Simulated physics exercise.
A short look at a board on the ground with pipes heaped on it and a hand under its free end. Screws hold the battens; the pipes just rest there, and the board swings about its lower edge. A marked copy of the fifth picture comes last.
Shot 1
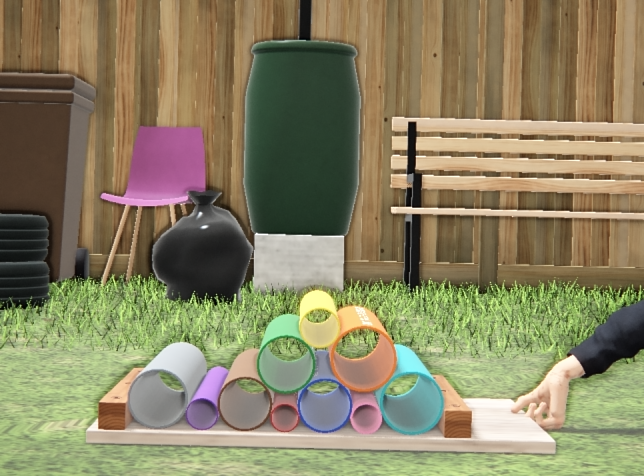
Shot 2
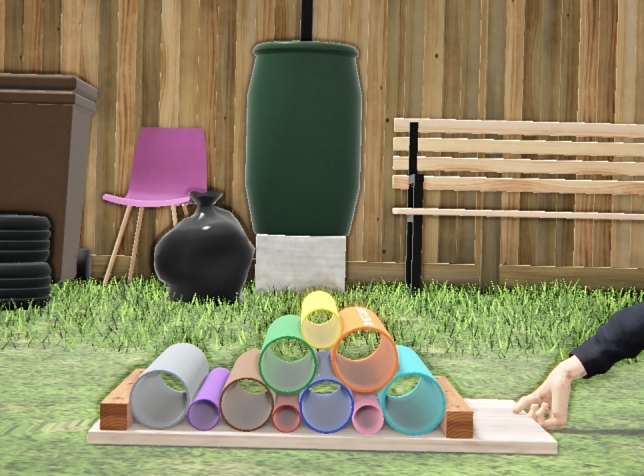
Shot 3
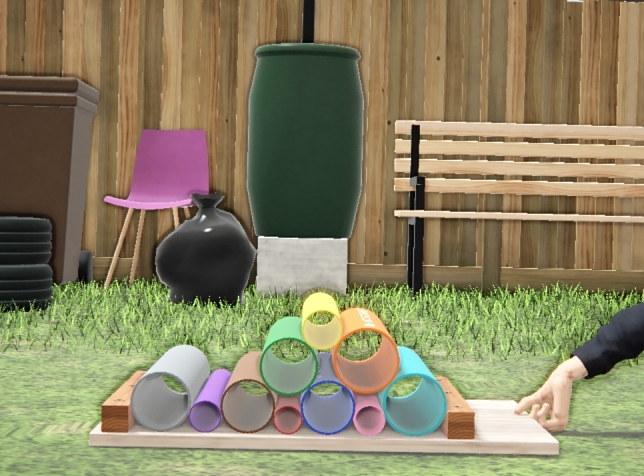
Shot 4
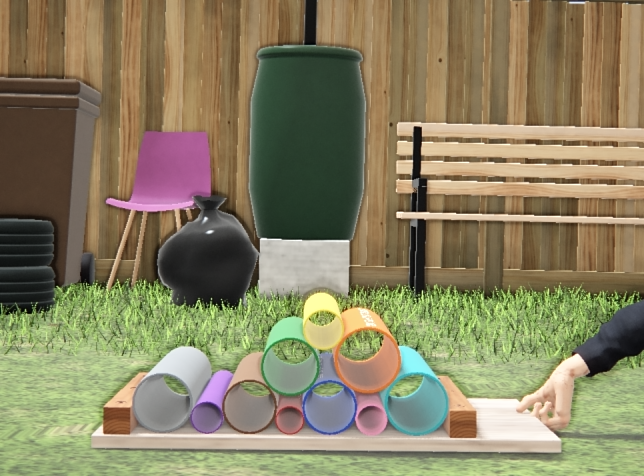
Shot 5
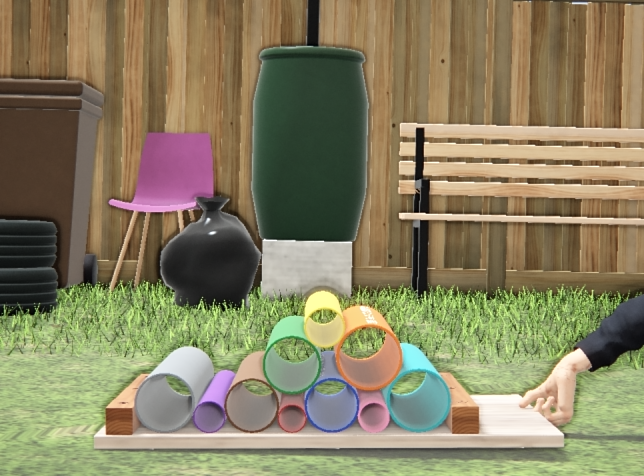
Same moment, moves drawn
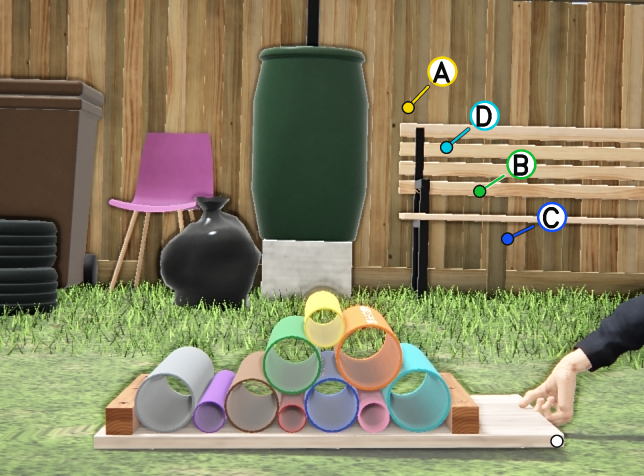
A heap of colourful pipes sat between two wooden blocks on a pale board on the grass, while a hand stayed at the board's right end; nothing moved apart from a very slight shift in the view.
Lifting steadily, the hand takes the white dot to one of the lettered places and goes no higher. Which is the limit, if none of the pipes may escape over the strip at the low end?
Lift it to B and no more.
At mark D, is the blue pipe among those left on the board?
Yes, with D.
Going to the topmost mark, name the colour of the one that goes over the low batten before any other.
It is the yellow one.
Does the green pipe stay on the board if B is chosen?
The green pipe: Yes.
On the marked copy, A at (408, 108); B at (480, 192); C at (507, 239); D at (447, 147); the white dot at (557, 441).
Taking B. A third of the way, board at 19°.
Two thirds of the way, board at 34°.
When it is over, board at 34°, none over the low batten.
As for the rest, A three over the low batten (orange, green, yellow); C none over the low batten; D one over the low batten (yellow).
